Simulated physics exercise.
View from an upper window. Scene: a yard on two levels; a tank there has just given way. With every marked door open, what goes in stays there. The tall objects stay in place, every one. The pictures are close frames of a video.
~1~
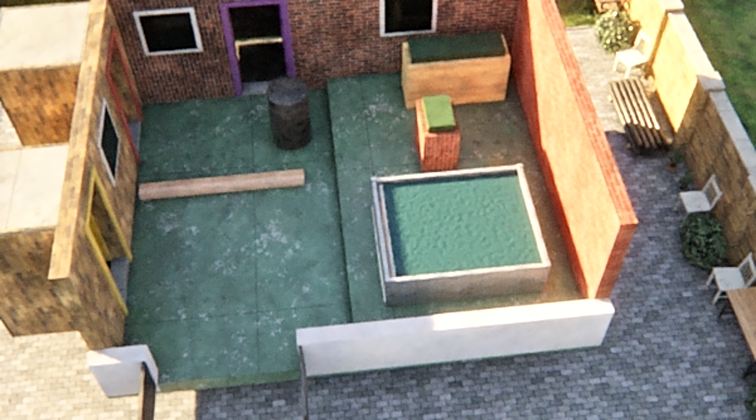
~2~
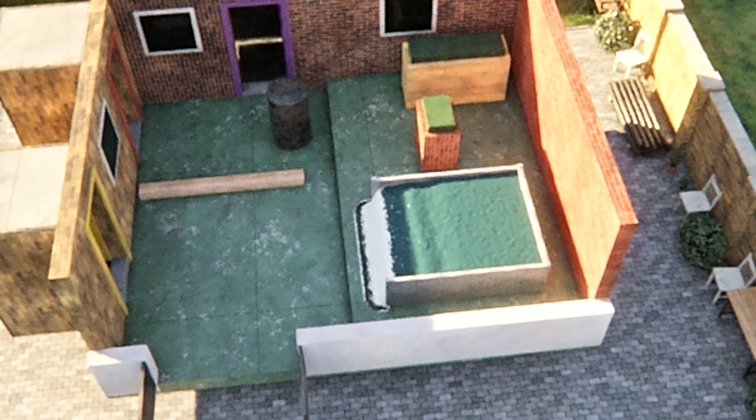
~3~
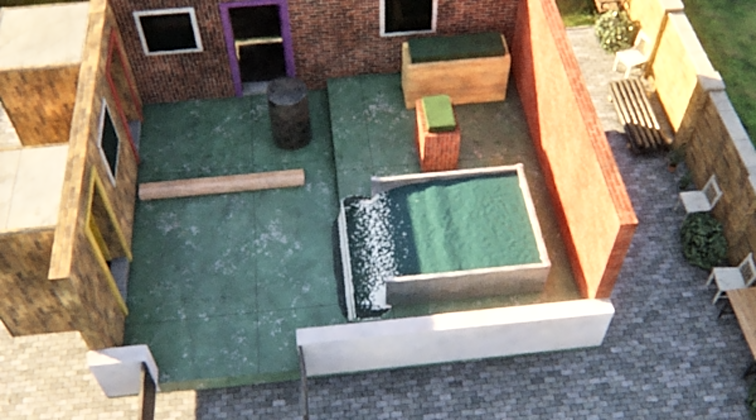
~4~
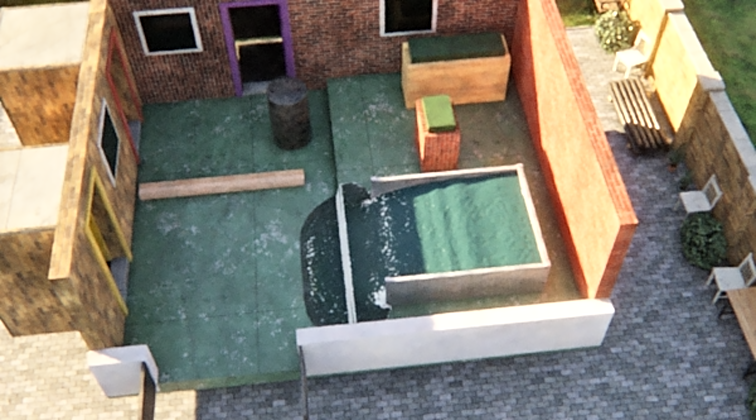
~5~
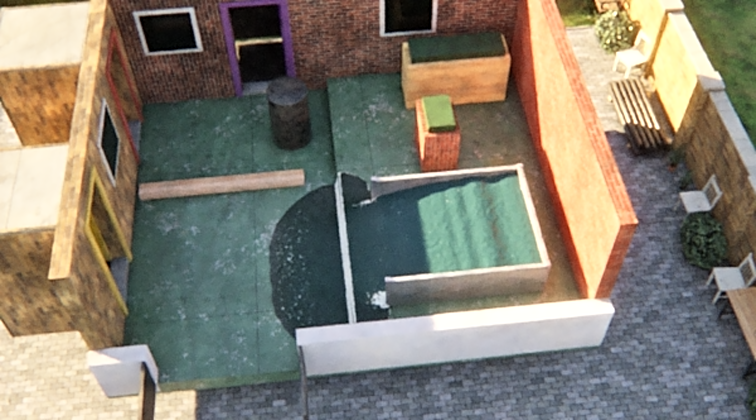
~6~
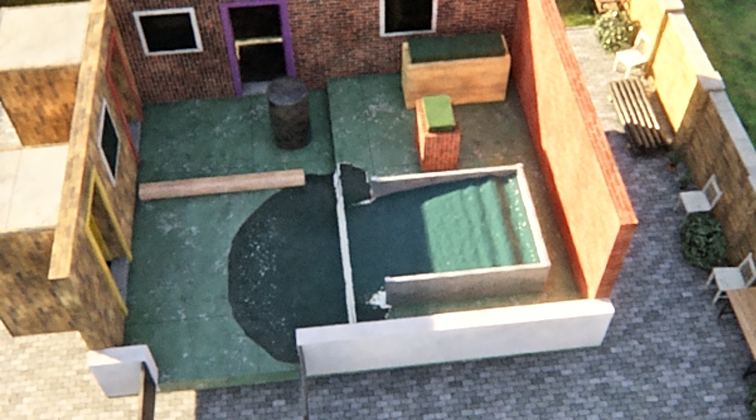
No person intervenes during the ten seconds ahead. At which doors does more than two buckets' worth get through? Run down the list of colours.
My prediction: I expect the purple door to stop at two buckets or less; I expect the yellow door to go past two buckets; I expect the red door to stop at two buckets or less.
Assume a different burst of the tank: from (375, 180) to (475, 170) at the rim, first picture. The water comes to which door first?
First comes the purple door.
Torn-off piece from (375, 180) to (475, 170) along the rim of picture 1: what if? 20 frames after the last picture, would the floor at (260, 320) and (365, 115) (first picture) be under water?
The first spot is spared, the second swamped.
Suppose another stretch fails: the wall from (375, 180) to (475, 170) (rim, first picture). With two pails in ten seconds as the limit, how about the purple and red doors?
As it turns out, the purple door surpasses the cutoff; as for the red door, it surpasses the cutoff.
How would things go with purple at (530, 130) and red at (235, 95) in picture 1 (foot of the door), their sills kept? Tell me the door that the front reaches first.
I'd go with the yellow one.
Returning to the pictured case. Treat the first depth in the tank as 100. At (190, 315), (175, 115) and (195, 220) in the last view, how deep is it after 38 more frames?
I'd put them at close to 18 per cent, then 12 per cent, then 18 per cent.
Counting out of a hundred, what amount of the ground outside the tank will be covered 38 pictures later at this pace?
By my count, 60 percent.
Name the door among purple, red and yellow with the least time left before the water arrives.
It would be the door marked yellow.
A moment on, water covers 40 % of the floor; the purple door not reached, the yellow door wet at the sill, nothing in, the red door not reached.
Next, water covers 40 % of the floor; the purple door not reached, the yellow door over two buckets in, the red door not reached.
Then, water covers 50 % of the floor; the purple door not reached, the yellow door far over two buckets in, the red door wet at the sill, nothing in.
Later, water covers 60 % of the floor; the purple door wet at the sill, nothing in, the yellow door far over two buckets in, the red door wet at the sill, nothing in.
In the end, water covers 60 % of the floor; the purple door wet at the sill, nothing in, the yellow door far over two buckets in, the red door wet at the sill, nothing in.
